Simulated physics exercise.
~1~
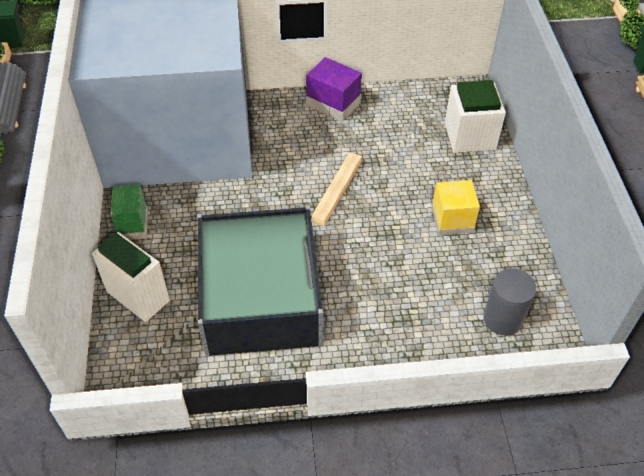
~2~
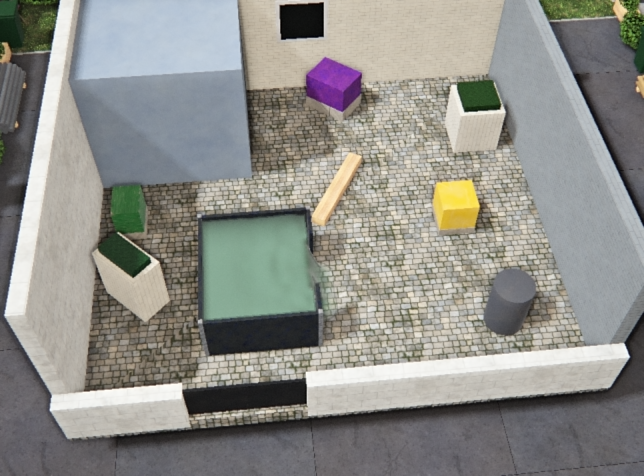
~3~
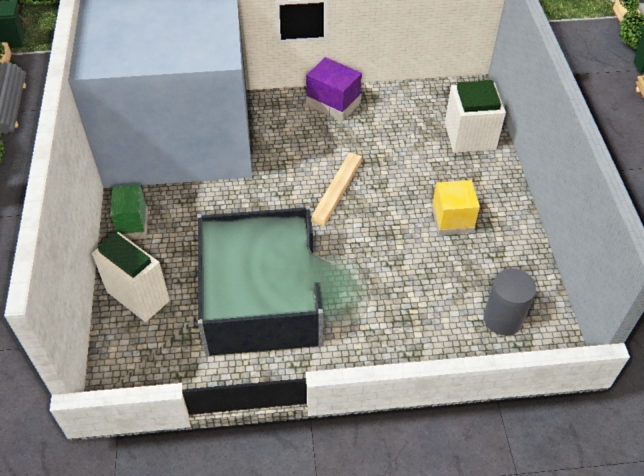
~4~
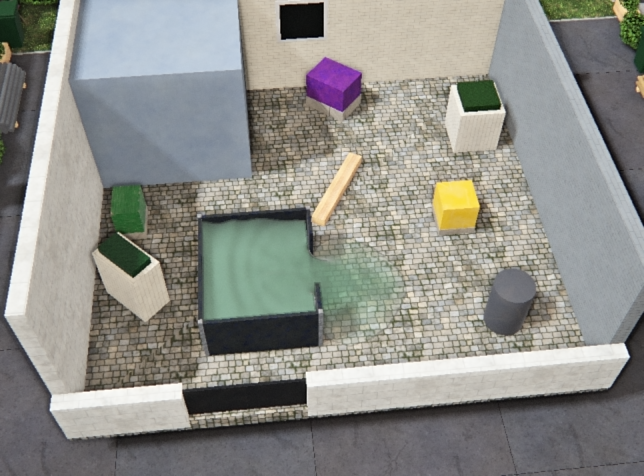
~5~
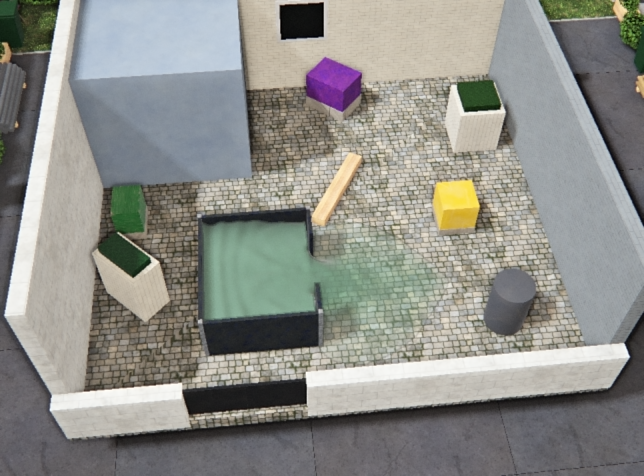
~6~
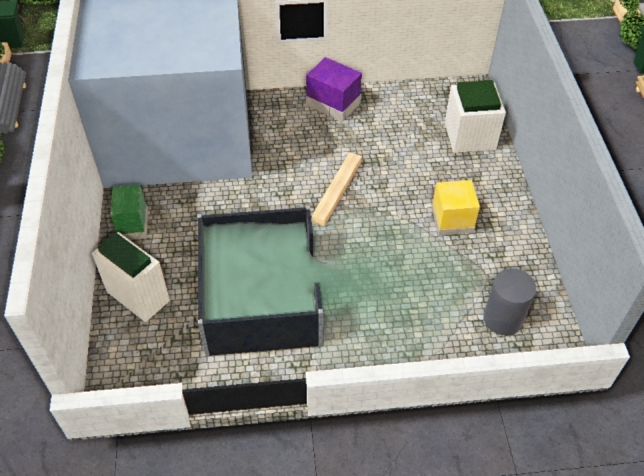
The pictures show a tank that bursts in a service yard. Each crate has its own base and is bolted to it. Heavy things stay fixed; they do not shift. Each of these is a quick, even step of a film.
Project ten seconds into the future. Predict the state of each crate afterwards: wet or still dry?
The yellow crate gets touched by the water; the green crate never gets touched by the water; the purple crate never gets touched by the water.
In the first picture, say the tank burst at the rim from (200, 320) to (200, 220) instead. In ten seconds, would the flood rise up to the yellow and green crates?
The yellow one is untouched; the green one is reached.
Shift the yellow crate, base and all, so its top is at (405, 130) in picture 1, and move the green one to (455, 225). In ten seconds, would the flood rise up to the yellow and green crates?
Yellow crate: Overtopped; green crate: Overtopped.
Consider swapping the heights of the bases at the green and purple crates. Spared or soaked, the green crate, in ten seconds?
Well, the green one stays untouched then.
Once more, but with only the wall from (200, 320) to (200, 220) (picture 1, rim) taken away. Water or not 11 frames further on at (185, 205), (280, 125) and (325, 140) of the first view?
Taken in turn, that's reached, not reached, and finally not reached.
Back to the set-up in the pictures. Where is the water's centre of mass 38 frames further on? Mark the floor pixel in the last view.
I'd mark it close to (406, 235).
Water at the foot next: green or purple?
That would be the purple one.
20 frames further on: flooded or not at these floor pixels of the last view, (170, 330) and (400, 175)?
Dry, wet.
A moment on, water covers 30 % of the floor; the yellow crate water round its plinth, the green crate not reached, the purple crate not reached.
Next, water covers 45 % of the floor; the yellow crate water round its plinth, the green crate not reached, the purple crate not reached.
Then, water covers 55 % of the floor; the yellow crate water round its plinth, the green crate not reached, the purple crate water round its plinth.
Later, water covers 65 % of the floor; the yellow crate water round its plinth, the green crate not reached, the purple crate water round its plinth.
In the end, water covers 85 % of the floor; the yellow crate was topped, the green crate stayed above the water, the purple crate stayed above the water.
